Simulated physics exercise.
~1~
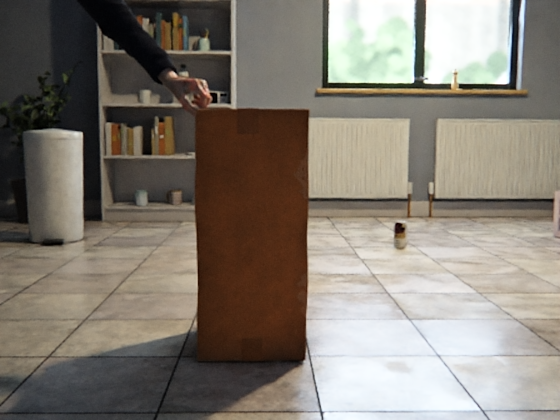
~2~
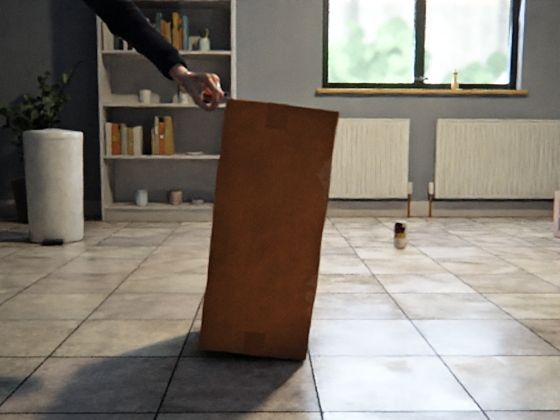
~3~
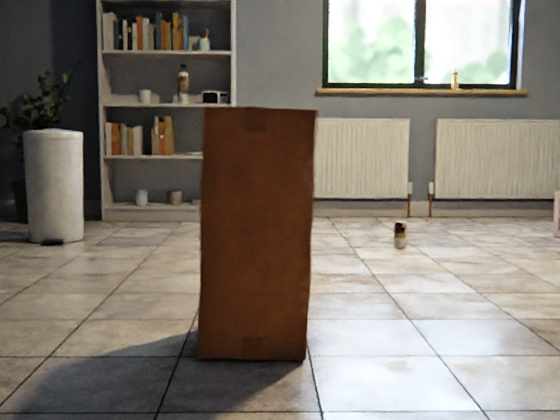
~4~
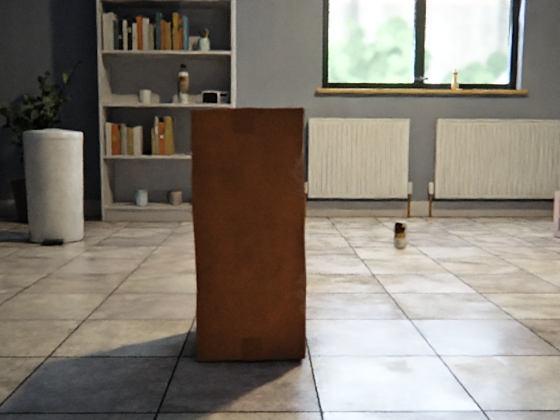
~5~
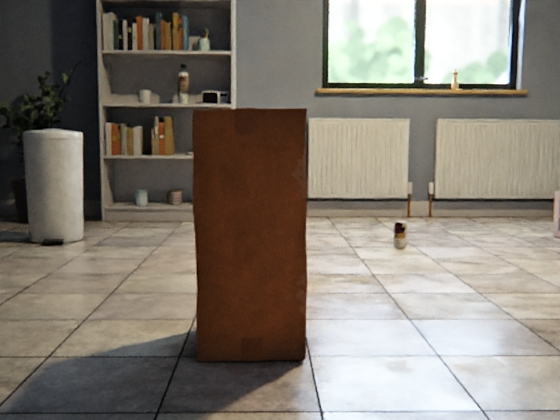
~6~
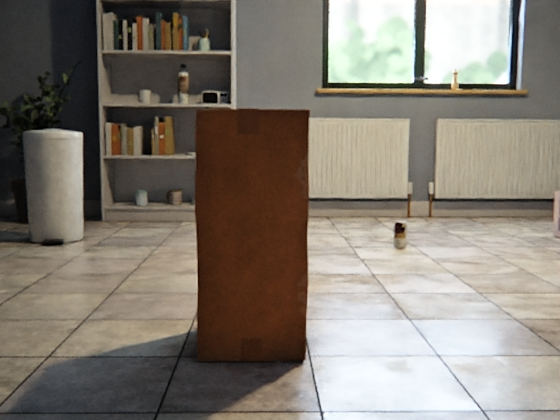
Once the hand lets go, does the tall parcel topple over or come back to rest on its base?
The parcel comes back to rest on its base and stays standing upright.
